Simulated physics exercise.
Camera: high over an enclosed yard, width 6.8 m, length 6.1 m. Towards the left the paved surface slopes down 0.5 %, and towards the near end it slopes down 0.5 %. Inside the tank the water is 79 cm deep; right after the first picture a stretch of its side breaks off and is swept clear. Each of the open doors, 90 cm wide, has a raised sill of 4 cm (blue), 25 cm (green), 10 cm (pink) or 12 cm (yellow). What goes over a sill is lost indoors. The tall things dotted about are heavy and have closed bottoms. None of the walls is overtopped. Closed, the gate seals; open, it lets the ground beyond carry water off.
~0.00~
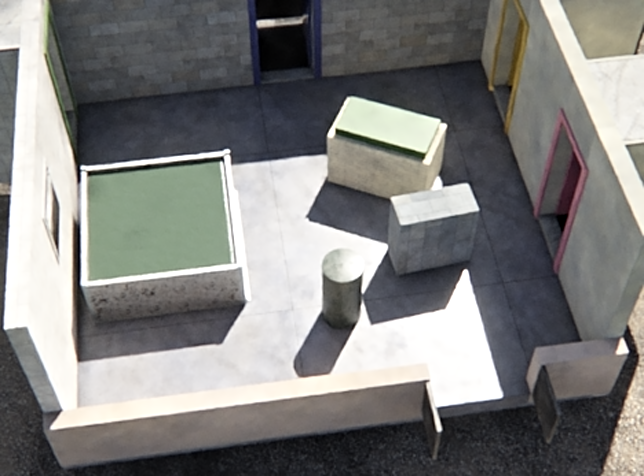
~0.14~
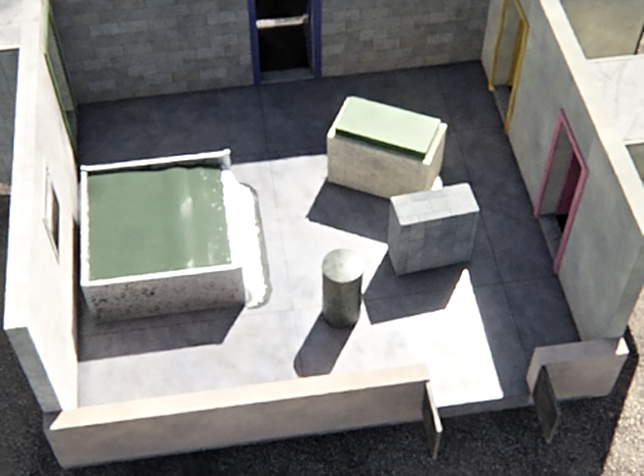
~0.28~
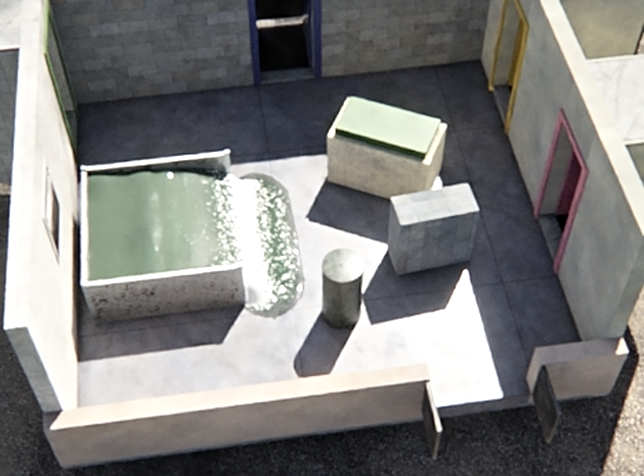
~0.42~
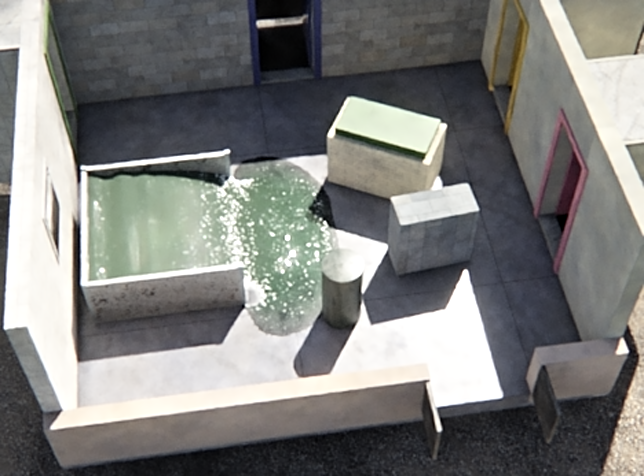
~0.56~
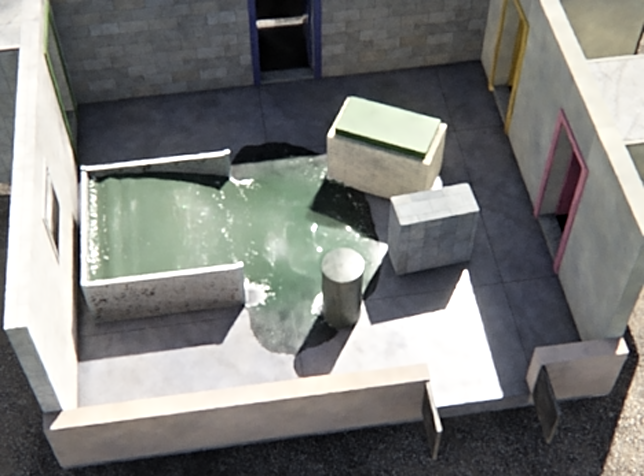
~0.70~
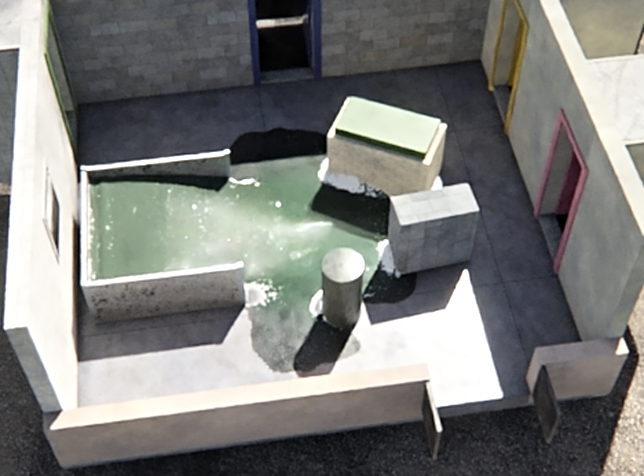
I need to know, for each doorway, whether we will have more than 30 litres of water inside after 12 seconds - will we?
Here is how it goes: The blue door, yes, more than that; the green door, no, not that much; the pink door, yes, more than that; the yellow door, no, not that much.
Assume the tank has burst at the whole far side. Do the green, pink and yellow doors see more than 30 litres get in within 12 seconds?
Then green would come out on the high side, pink on the low side and yellow on the high side.
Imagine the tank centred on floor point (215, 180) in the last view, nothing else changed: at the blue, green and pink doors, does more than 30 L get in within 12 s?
At the blue door the limit is surpassed, at the green door not exceeded, at the pink door surpassed.
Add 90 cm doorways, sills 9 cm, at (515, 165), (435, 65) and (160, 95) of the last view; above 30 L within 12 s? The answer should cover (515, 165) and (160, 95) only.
The first door gets there and the second falls short.
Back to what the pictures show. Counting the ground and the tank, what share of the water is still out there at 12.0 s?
Remaining: Roughly 72 %.
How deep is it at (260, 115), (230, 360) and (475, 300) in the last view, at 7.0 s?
6, 3, 6 cm.
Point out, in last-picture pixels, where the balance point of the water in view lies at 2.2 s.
Centre: Approx. (307, 239) px.
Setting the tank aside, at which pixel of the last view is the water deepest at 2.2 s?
You'll find it around (373, 233).
After 1.4 s water covers 35 % of the floor and is deepest (45 cm) near (380, 262); blue door not reached, green door not reached, pink door 2 cm at the sill, 3 L in, yellow door not reached.
After 2.2 s water covers 55 % of the floor and is deepest (42 cm) near (373, 233); blue door 8 cm at the sill, 0 L in, green door not reached, pink door 16 cm at the sill, 59 L in, yellow door 3 cm at the sill, 0 L in.
After 3.5 s water covers 65 % of the floor and is deepest (26 cm) near (426, 79); blue door 12 cm at the sill, 41 L in, green door not reached, pink door 15 cm at the sill, 125 L in, yellow door 8 cm at the sill, 0 L in.
After 7.0 s water covers 90 % of the floor and is deepest (12 cm) near (78, 438); blue door 7 cm at the sill, 132 L in, green door 6 cm at the sill, 0 L in, pink door 4 cm at the sill, 137 L in, yellow door 9 cm at the sill, 3 L in.
After 12.0 s water covers 95 % of the floor and is deepest (11 cm) near (78, 249); blue door 3 cm at the sill, 147 L in, green door 10 cm at the sill, 0 L in, pink door 3 cm at the sill, 137 L in, yellow door 4 cm at the sill, 3 L in.
